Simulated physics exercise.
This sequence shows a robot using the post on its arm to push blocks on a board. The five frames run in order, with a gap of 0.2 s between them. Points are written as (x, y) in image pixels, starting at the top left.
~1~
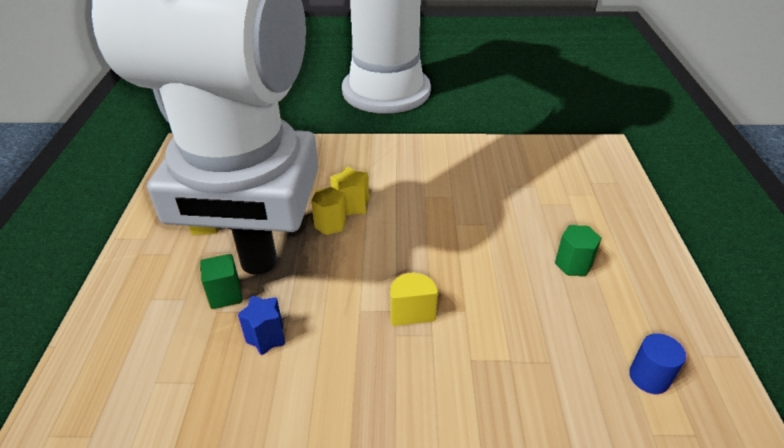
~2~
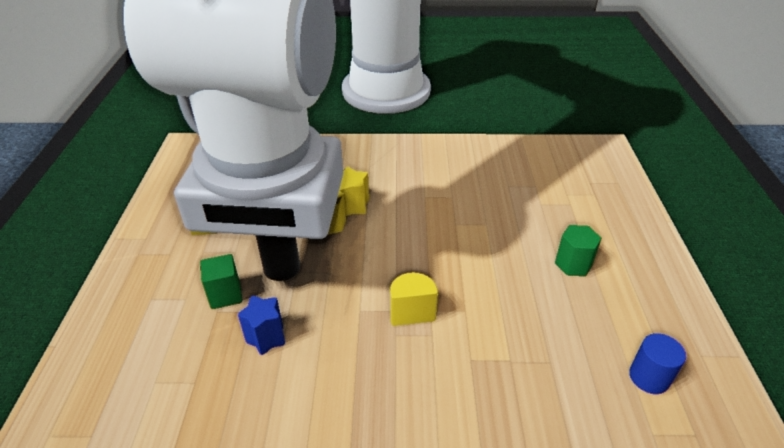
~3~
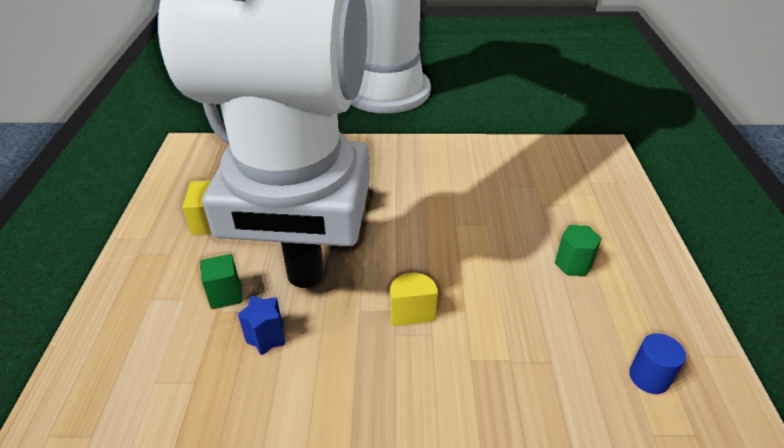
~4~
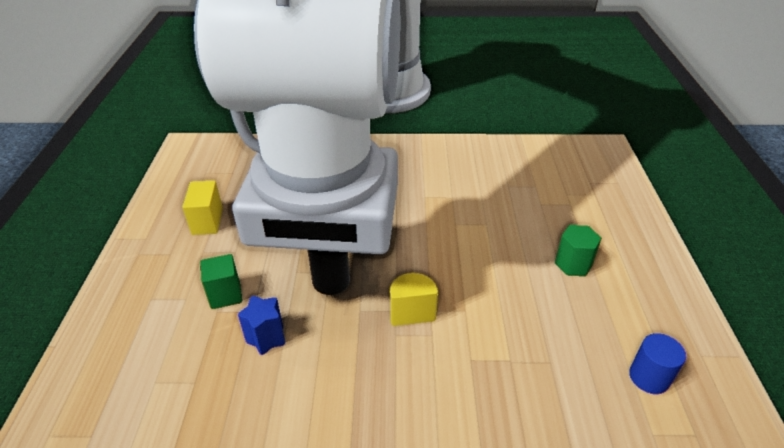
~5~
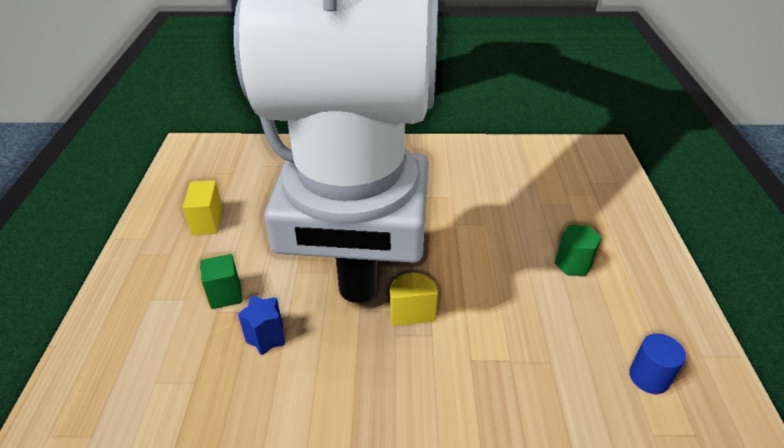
A white robot arm with a black post stands over a light wooden board edged by dark green, seen from a fixed, raised view facing it. A yellow D-shaped block sits near the middle, a green block and blue star at left, other yellow blocks behind, and green and blue blocks at right. The arm glides rightward and slightly nearer, bringing the post beside the D-shaped block, while every block stays still.
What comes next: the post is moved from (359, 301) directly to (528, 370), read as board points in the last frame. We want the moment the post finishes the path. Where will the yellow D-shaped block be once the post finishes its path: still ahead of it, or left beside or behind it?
By the time the path ends, the yellow D-shaped block has slid off to the side or behind.
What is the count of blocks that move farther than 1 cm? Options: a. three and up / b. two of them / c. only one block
The answer is c.
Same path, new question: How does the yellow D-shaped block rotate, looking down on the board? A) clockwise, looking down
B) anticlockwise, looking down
The answer is B.
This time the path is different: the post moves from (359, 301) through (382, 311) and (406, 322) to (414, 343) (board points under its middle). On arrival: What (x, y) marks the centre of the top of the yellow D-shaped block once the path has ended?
It is going to be at (452, 294).
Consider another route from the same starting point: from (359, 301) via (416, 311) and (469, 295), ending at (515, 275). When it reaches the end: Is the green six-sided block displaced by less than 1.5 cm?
Yes, I think so.
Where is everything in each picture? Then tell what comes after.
The first frame shows tip of the post (259, 262), middles of tops, blue star block (260, 310), yellow D-shaped block (413, 285).
The second frame shows post (282, 268), nothing pushed.
The third frame shows post (306, 275), nothing pushed.
The fourth frame shows post (331, 282), nothing pushed.
The fifth frame shows post (358, 289), blue star block (260, 310), yellow D-shaped block (413, 285).
What follows on the original path. One third of the way, post (412, 310); yellow D-shaped block (453, 291), turned 35° anticlockwise.
Two thirds of the way, post (470, 333); yellow D-shaped block (492, 293).
At the end, post (532, 358); blue star block unmoved; yellow D-shaped block (493, 293), turned 125° anticlockwise.
